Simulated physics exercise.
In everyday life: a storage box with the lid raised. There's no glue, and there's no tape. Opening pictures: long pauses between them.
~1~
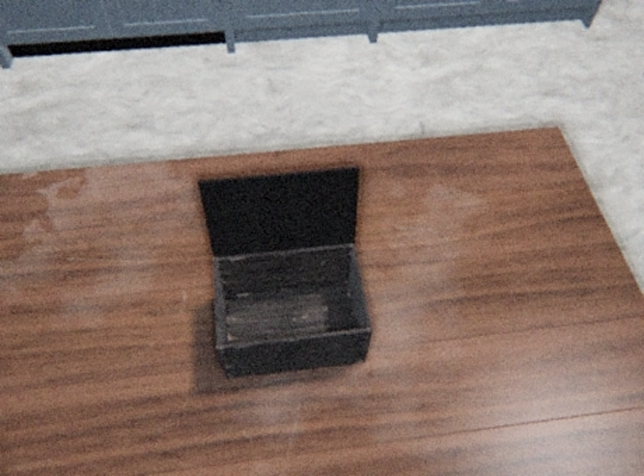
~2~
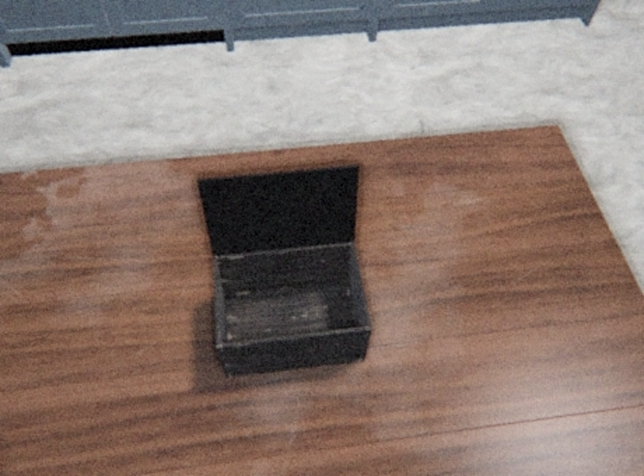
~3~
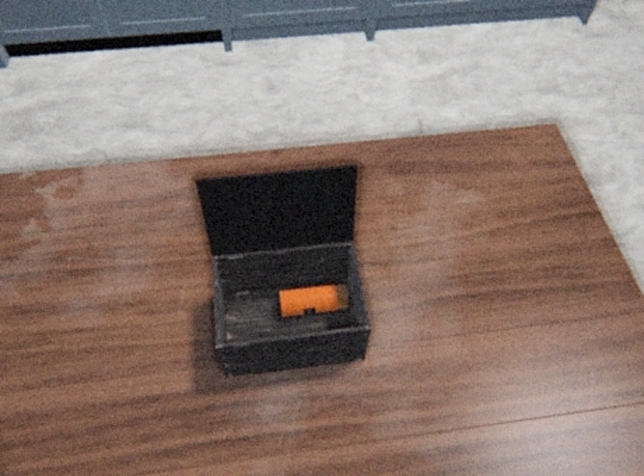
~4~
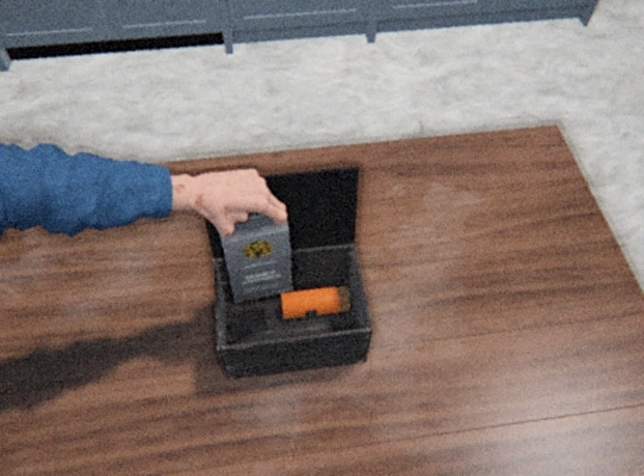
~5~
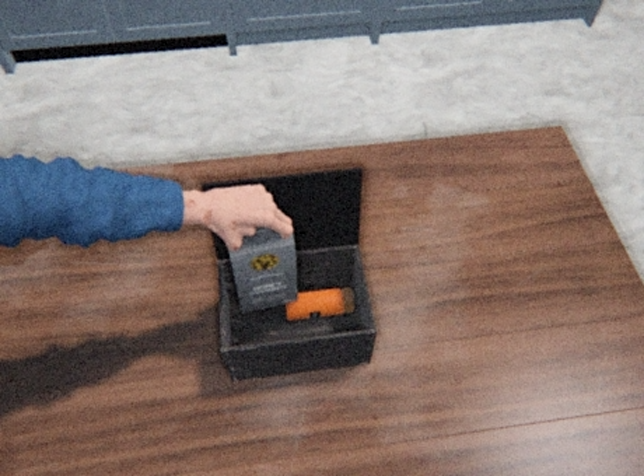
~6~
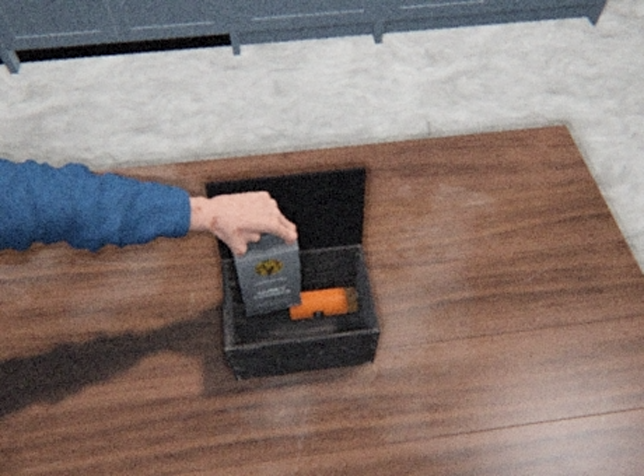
A blue-sleeved arm reaches in from the left over an open black box with a raised lid on a brown wooden table, seen from above, with pale flooring and blue-grey cabinets behind. The box is empty at first, then an orange cylinder lies inside it at the right. The hand holds a grey packet at the box's left side and lowers it slightly rightward, while the view shifts very slightly.
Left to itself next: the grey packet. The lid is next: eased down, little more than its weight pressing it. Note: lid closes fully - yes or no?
No.
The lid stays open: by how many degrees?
Near 25° up from the rim.
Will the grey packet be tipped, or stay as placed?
In the end, it winds up askew.
Then, 1.30 s later than the last frame, lid 82° above the rim; grey packet tilted by 19° near (257, 277).
Then, 2.10 s later than the last frame, lid 41° above the rim; grey packet tilted by 27° near (262, 307).
Then, 2.80 s later than the last frame, lid 24° above the rim; grey packet tilted by 43° near (269, 317); orange shaker moved a little.
When it is over, lid 24° above the rim; lying over in the box, grey packet; orange shaker as before. End places, in pixels of the last picture, grey packet near (269, 317).
